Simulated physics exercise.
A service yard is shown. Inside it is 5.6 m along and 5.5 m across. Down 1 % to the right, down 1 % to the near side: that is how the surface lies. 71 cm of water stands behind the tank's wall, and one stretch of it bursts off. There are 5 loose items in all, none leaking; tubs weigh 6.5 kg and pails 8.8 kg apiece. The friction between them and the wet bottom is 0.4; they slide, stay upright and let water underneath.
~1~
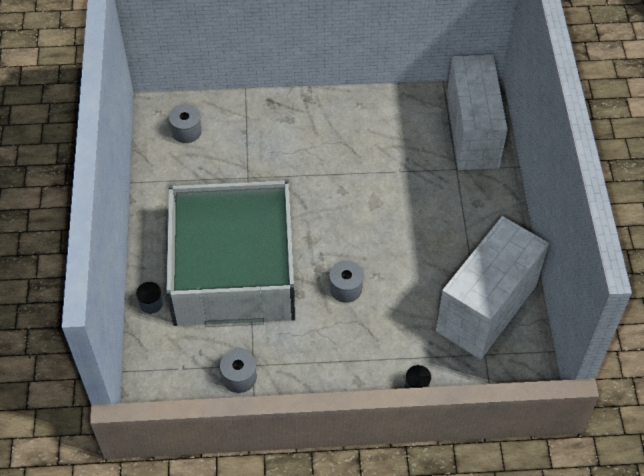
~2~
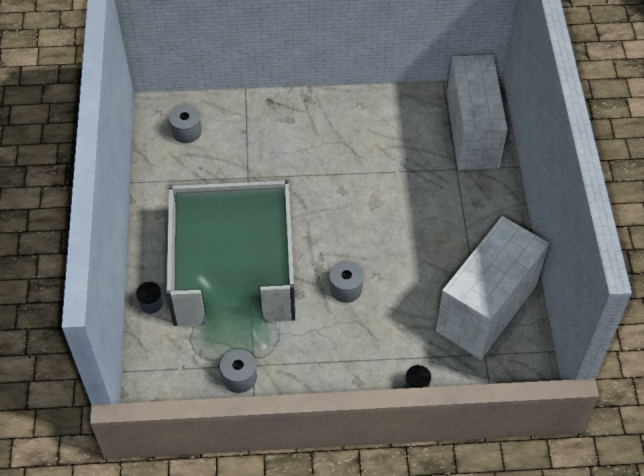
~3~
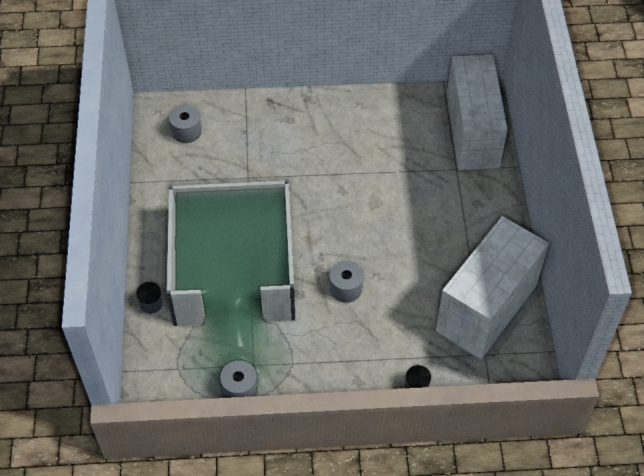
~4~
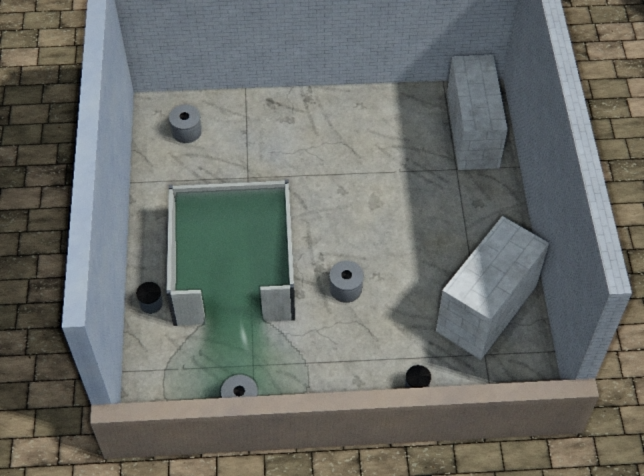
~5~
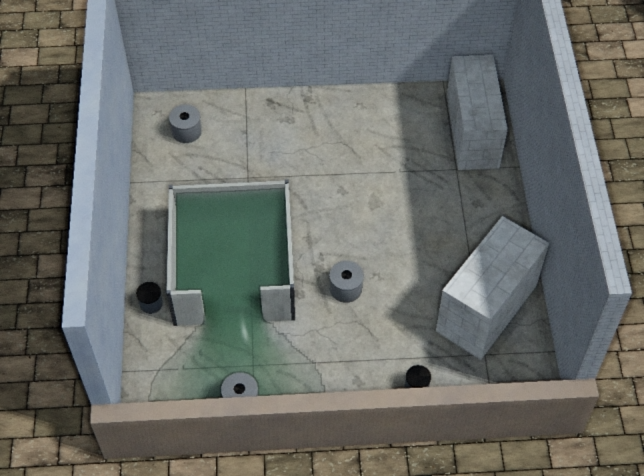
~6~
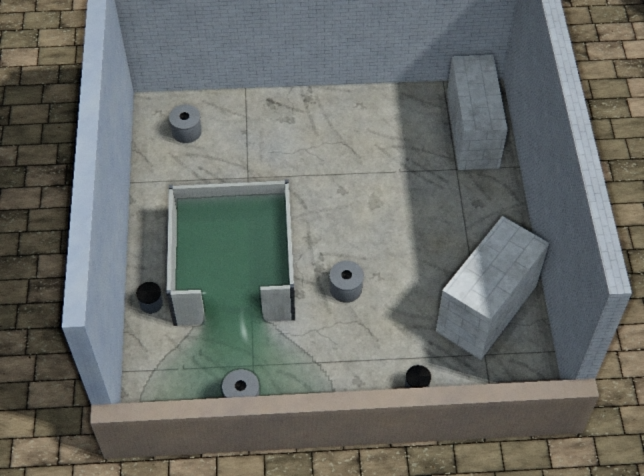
In a walled yard, green water pours from a tank and pushes one grey tub nearward.
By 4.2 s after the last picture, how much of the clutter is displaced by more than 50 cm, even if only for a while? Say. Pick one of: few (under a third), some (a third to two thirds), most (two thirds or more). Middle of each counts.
Most.
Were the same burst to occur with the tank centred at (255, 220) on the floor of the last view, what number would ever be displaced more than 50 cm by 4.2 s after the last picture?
Then the count would be 3.
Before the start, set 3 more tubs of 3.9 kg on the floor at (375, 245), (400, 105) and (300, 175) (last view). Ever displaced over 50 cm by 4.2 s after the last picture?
Respectively: Doesn't reach it; doesn't reach it; doesn't reach it.
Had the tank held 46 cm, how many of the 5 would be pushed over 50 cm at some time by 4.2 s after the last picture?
Then it comes to 3.
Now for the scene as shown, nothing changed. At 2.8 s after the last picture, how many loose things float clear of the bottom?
Tally: 0 of them.
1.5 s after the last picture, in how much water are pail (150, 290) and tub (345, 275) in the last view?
Depths: Near 8 cm, then near 0 cm.
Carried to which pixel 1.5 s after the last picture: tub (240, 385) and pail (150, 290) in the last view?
(356, 330) and (150, 240), roughly.
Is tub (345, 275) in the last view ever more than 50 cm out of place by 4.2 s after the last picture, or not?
Within it.
Then, 0.4 s after the last picture 0 of 5 are over 50 cm from their spots; 1 afloat.
Then, 1.5 s after the last picture 3 of 5 are over 50 cm from their spots; 0 afloat.
Then, 2.8 s after the last picture 3 of 5 are over 50 cm from their spots; 0 afloat.
Then, 4.2 s after the last picture 4 of 5 are over 50 cm from their spots, and 4 have been at some point; 1 afloat.
